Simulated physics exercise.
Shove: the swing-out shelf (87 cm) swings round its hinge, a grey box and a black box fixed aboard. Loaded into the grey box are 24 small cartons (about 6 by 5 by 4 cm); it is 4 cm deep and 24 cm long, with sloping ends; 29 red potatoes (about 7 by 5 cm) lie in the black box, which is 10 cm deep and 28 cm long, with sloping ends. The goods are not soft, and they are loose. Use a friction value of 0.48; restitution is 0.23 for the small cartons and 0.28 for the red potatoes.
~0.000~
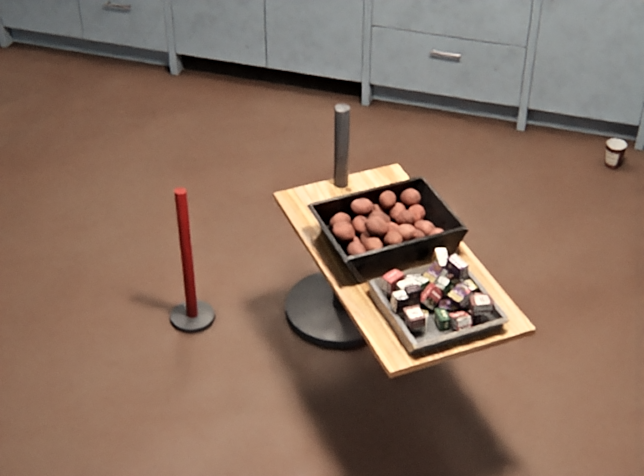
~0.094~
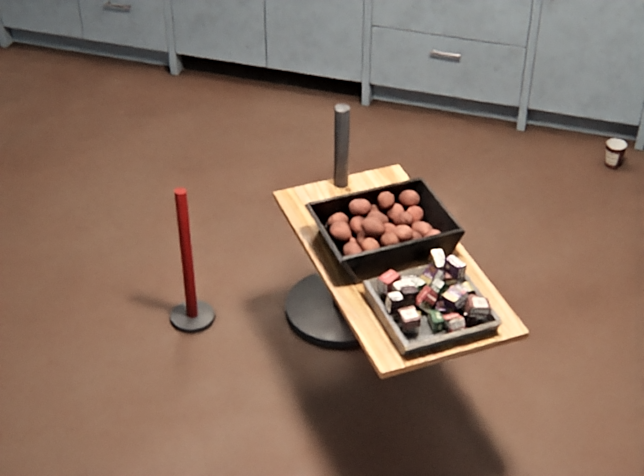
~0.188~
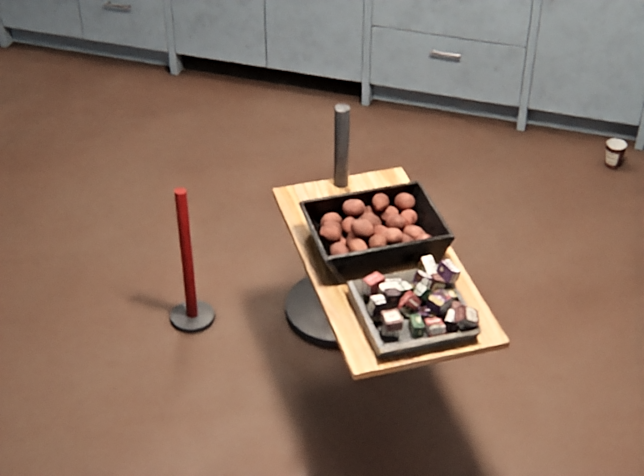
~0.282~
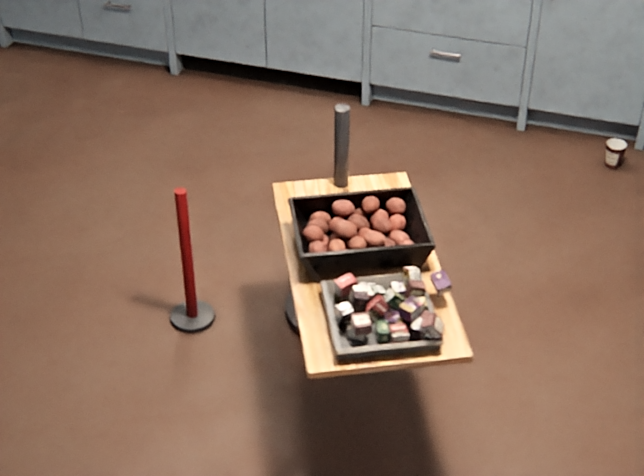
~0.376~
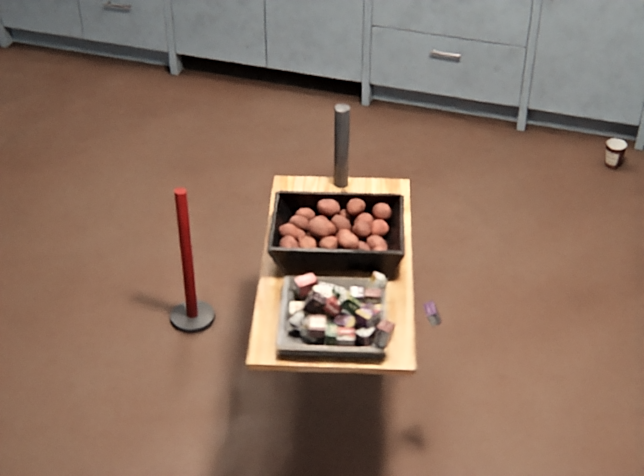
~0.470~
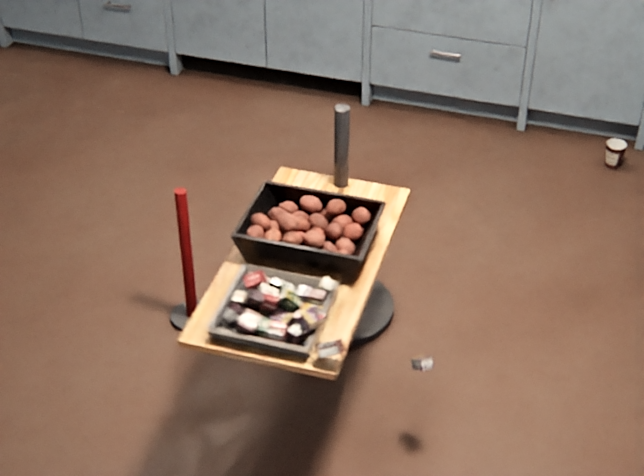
A wooden shelf hinged on a grey post swings from right to left, slowly and then faster, above a brown floor, seen from above by a still camera. It carries a black box of red potatoes nearer the post and a grey box of small mixed-colour cartons at its outer end, with a red post at left and pale cabinets behind. One carton leaves the grey box on the right and drops through the air, then another slips out at its right corner.
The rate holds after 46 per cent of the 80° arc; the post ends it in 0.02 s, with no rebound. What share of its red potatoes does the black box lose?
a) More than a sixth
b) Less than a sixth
Less than a sixth.
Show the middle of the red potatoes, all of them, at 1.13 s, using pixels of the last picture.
Their middle is around (244, 203).
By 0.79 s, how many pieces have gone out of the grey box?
At that moment the grey box count out stands near 5.
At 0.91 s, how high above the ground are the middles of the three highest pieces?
Around 68 centimetres.
After 0.71 s, it reaches the stop.
After 0.79 s, 5 of 24 out of the grey box and 0 of 29 out of the black box.
After 0.91 s, 5 of 24 out of the grey box and 0 of 29 out of the black box.
After 1.13 s, 6 of 24 out of the grey box and 0 of 29 out of the black box.
Outcome (at 1.57 s), 6 of 24 out of the grey box and 0 of 29 out of the black box. Asked share, 0 of 29, 0 per cent.
